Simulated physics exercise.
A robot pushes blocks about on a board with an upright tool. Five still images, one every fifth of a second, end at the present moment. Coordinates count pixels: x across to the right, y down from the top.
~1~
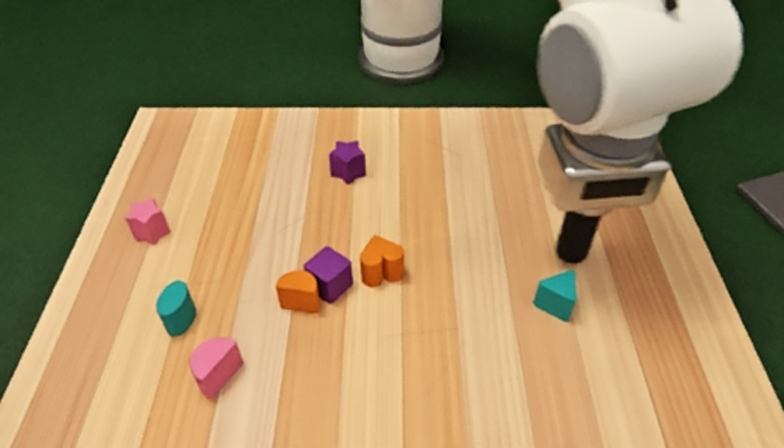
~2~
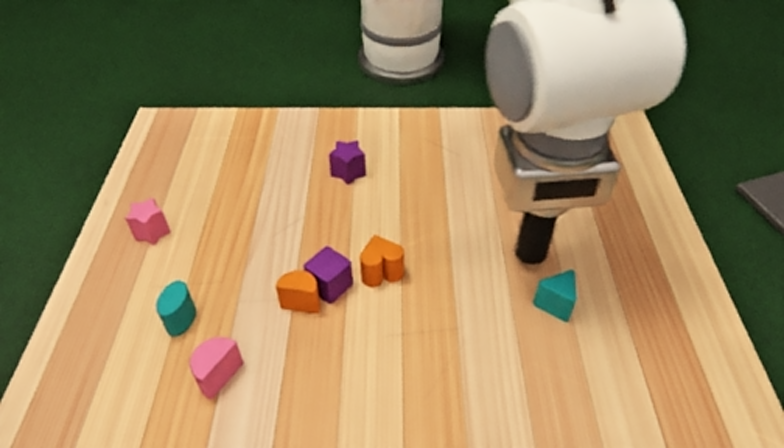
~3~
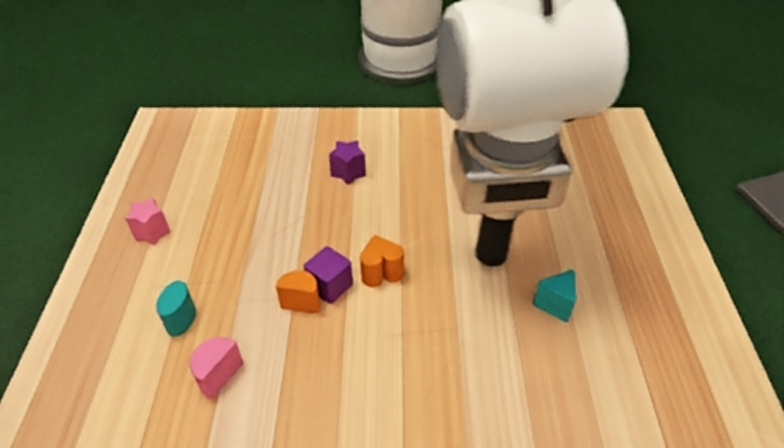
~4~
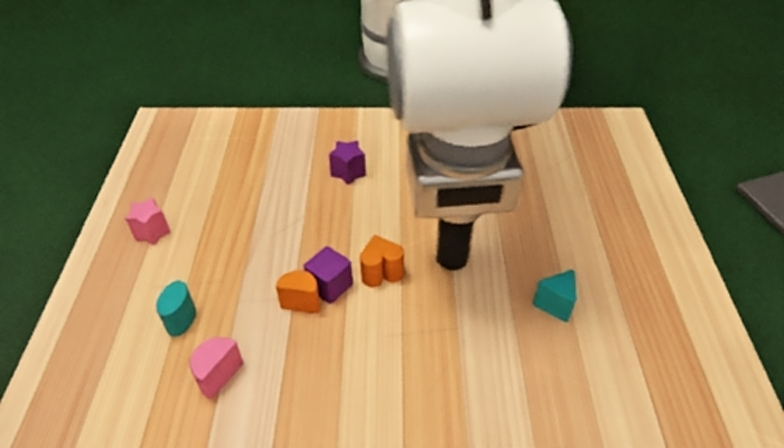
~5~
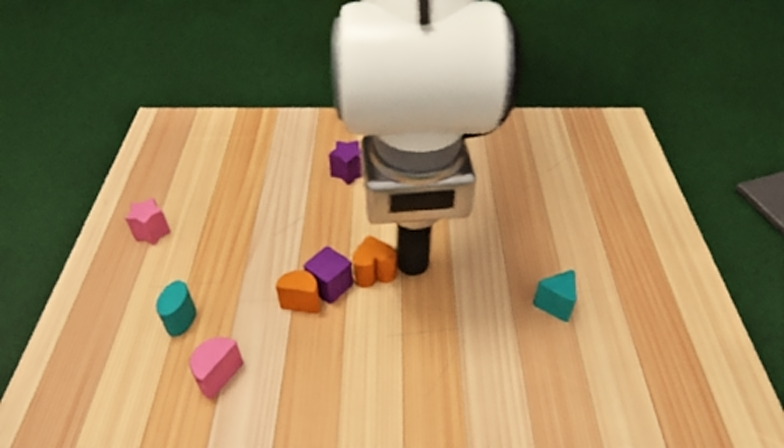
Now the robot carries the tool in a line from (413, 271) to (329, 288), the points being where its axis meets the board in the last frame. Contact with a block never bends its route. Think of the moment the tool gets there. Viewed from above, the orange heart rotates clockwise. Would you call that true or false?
That statement is accurate.
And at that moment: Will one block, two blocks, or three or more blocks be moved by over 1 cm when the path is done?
Blocks that move over 1 cm: Three or more.
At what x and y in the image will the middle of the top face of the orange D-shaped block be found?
Top centre: (271, 291).
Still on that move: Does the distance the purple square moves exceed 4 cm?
Yes, it checks out.
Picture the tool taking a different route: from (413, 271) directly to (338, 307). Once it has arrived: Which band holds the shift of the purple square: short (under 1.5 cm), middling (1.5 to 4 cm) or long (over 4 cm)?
The answer will be the middling band, 1.5 to 4 cm.
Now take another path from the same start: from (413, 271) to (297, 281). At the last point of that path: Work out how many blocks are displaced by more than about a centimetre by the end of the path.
Moved: More than two.
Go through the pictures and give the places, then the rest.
Tool's lower end (571, 252); orange D-shaped block (298, 281); purple square (327, 263); orange heart (381, 250), in the first frame.
Tool (531, 253); blocks still, in the second frame.
Tool (491, 255); blocks still, in the third frame.
Tool (452, 258); blocks still, in the fourth frame.
Tool (413, 263); orange D-shaped block (298, 281); purple square (327, 263); orange heart (374, 251), in the fifth frame.
On the path given first. Halfway along, tool (370, 272); orange D-shaped block (271, 291), turned 25° anticlockwise; purple square (286, 266), turned 30° anticlockwise; orange heart (331, 252), turned 25° clockwise.
At the end, tool (328, 280); orange D-shaped block (271, 291), turned 25° anticlockwise; purple square (270, 262), turned 75° anticlockwise; orange heart (302, 246), turned 85° clockwise.
